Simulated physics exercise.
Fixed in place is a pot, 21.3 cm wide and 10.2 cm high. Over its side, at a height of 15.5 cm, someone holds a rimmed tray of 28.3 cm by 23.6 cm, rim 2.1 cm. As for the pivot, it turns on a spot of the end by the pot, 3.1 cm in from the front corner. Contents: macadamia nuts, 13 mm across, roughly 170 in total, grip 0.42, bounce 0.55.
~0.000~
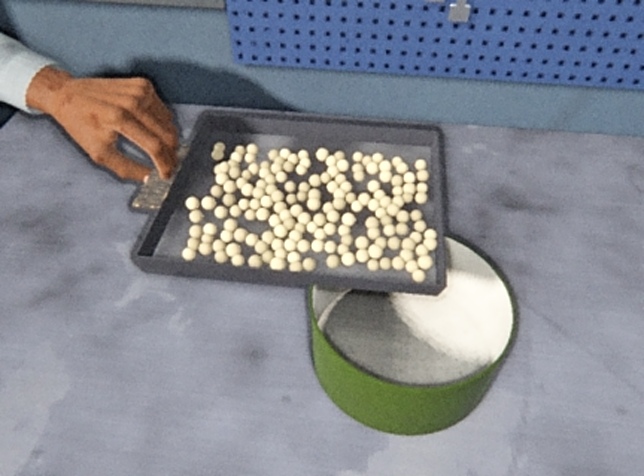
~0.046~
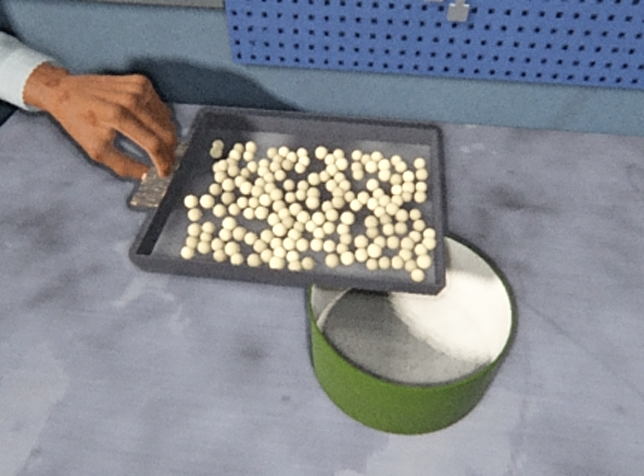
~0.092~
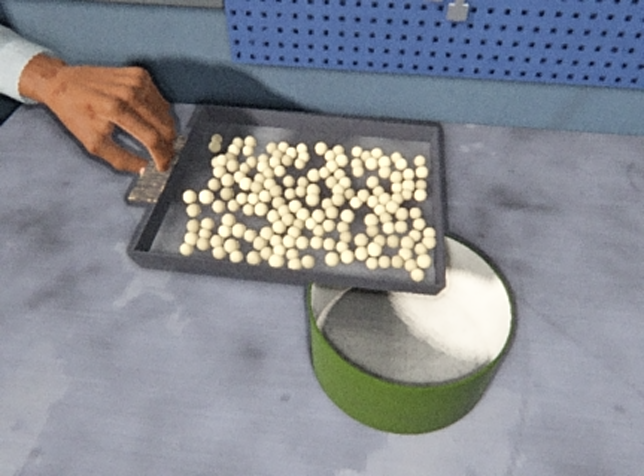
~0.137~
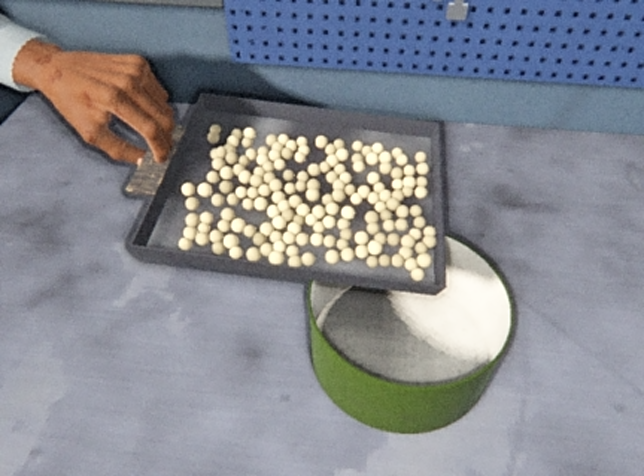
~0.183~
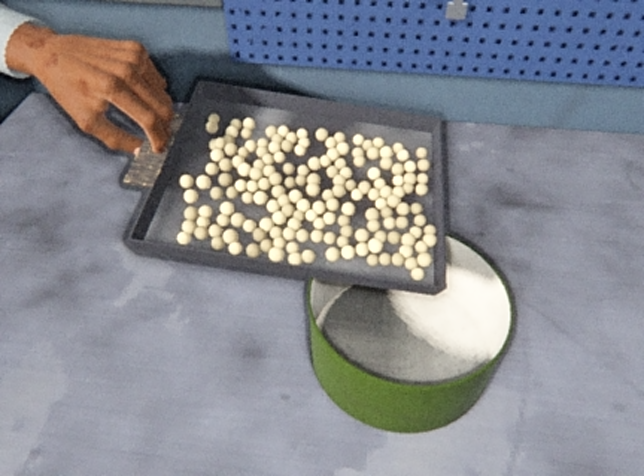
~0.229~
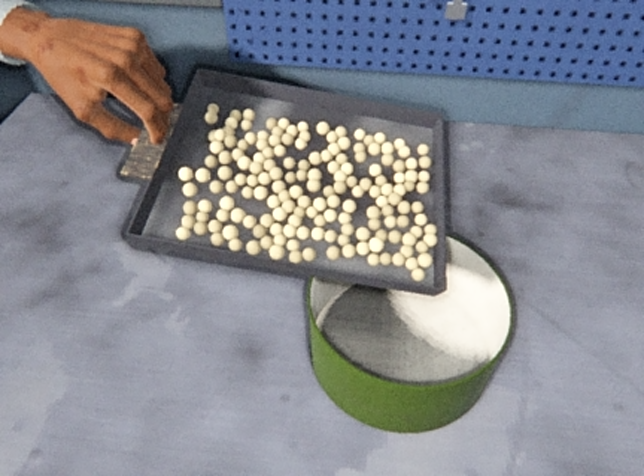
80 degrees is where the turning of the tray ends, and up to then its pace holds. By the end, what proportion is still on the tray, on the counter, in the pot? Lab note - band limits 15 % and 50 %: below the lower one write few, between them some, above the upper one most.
Left on the tray = few; counter = few; pot = most.
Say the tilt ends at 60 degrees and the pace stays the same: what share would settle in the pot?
Roughly 0 %.
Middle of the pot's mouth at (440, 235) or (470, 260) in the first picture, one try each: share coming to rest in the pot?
Near 0 and 25 percent, one try each.
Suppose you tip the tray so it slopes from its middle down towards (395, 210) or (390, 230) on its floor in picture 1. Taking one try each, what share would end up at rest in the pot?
That would be close to 45 per cent and then close to 80 per cent.
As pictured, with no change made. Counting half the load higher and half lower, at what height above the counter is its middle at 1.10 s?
I'd say near 24 cm.
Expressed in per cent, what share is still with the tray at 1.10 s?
Reading: Approx. 100%.
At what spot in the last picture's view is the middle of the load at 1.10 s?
Load centre: About (400, 198) px.
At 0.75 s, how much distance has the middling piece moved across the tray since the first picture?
4 cm.
After 0.75 s, tilt 44 degrees; the tray holds 100 %, the pot 0 %.
After 1.10 s, tilt 66 degrees; the tray holds 100 %, the pot 0 %.
After 1.54 s, tilt 80 degrees; the tray holds 90 %, the pot 0 %.
At rest (3.3 s), tray 5 %, counter 5 %, pot 95 %.
